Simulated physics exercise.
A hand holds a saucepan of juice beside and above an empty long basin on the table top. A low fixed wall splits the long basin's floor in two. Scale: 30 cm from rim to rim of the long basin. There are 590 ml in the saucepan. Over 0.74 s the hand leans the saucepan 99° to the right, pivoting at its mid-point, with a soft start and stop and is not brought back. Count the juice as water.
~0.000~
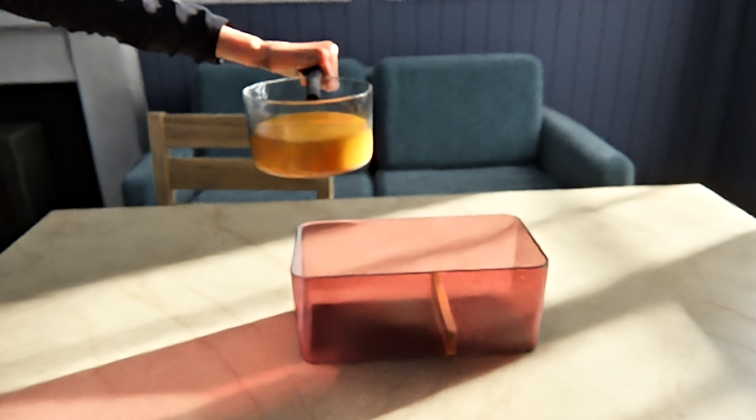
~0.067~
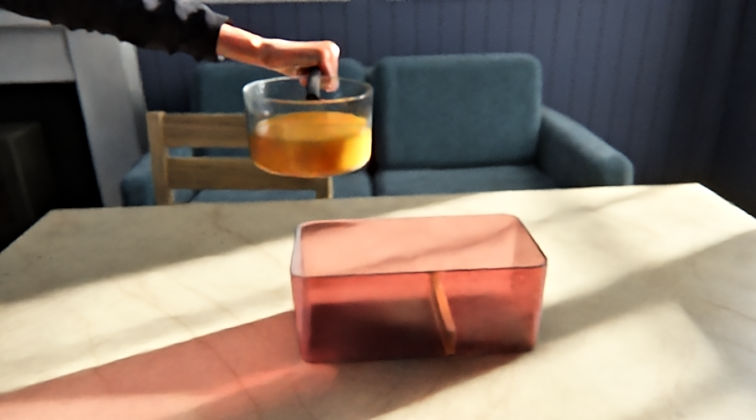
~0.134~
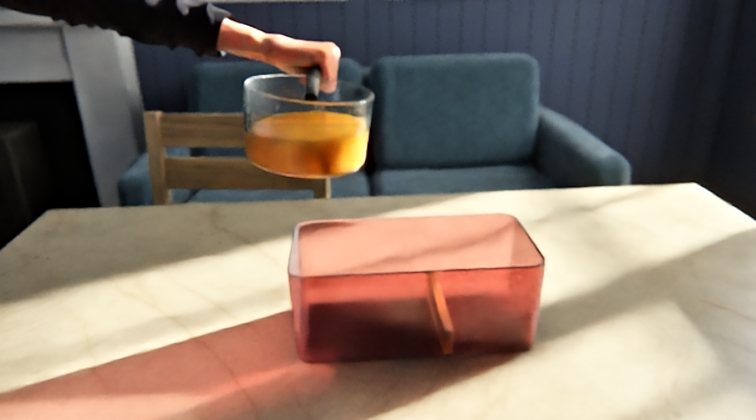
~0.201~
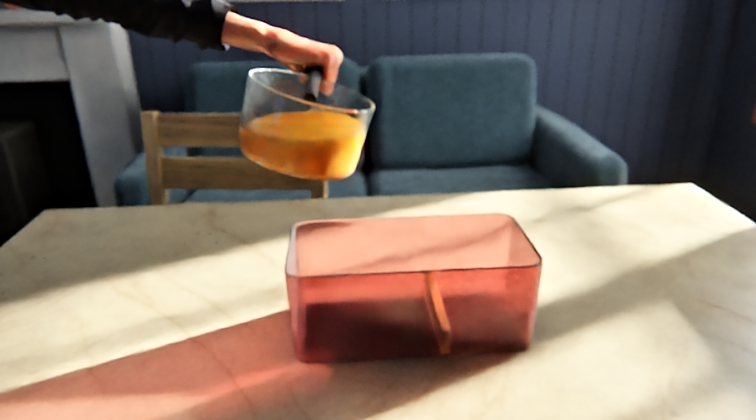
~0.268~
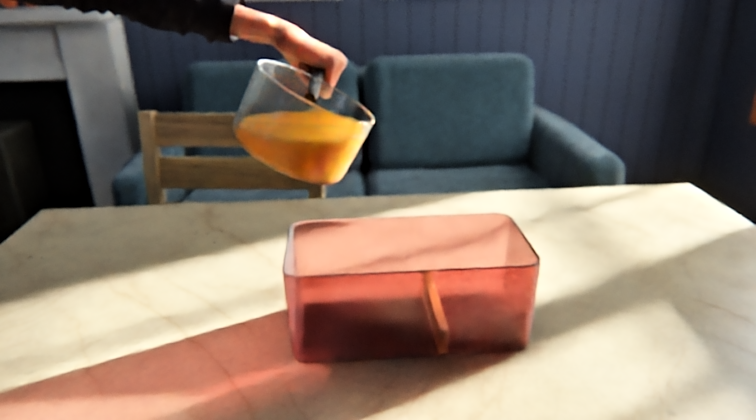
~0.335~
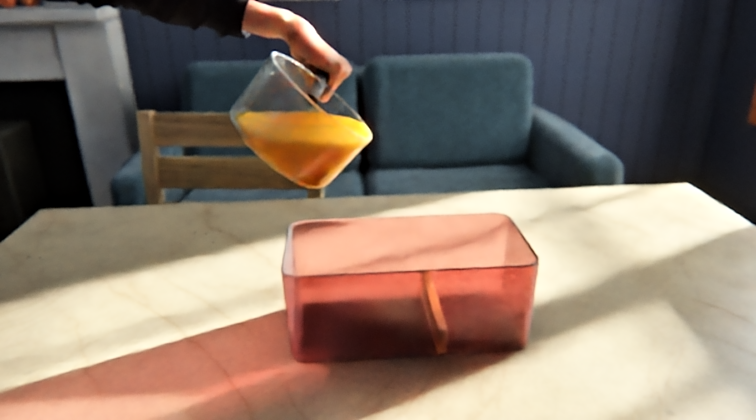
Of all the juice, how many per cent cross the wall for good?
Roughly 7 per cent is past the wall.
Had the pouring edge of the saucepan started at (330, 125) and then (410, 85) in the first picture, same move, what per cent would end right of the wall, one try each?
In turn about 10 and 70 per cent.
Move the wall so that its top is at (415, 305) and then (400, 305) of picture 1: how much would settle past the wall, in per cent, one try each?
In turn about 60 and 90 per cent.
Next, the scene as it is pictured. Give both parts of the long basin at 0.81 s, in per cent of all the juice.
Near 68 on the left, 3 on the right.
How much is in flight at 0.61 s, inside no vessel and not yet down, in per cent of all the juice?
About 40 per cent.
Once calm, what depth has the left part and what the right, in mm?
Some 20 mm on the left and 2 mm on the right.
Then, 0.61 s in, the tilt is 91° and 41 per cent is still to pour, 19 is left of the wall and 0 right of it.
Then, 0.81 s in, the tilt is 99° and 14 per cent is still to pour, 69 is left of the wall and 3 right of it.
Then, 1.01 s in, the tilt is 99° and 3 per cent is still to pour, 85 is left of the wall and 6 right of it.
Then, 1.24 s in, the tilt is 99° and 1 per cent is still to pour, 89 is left of the wall and 7 right of it.
Finally, 90 per cent lies left of the wall, 7 right of it and 2 outside.
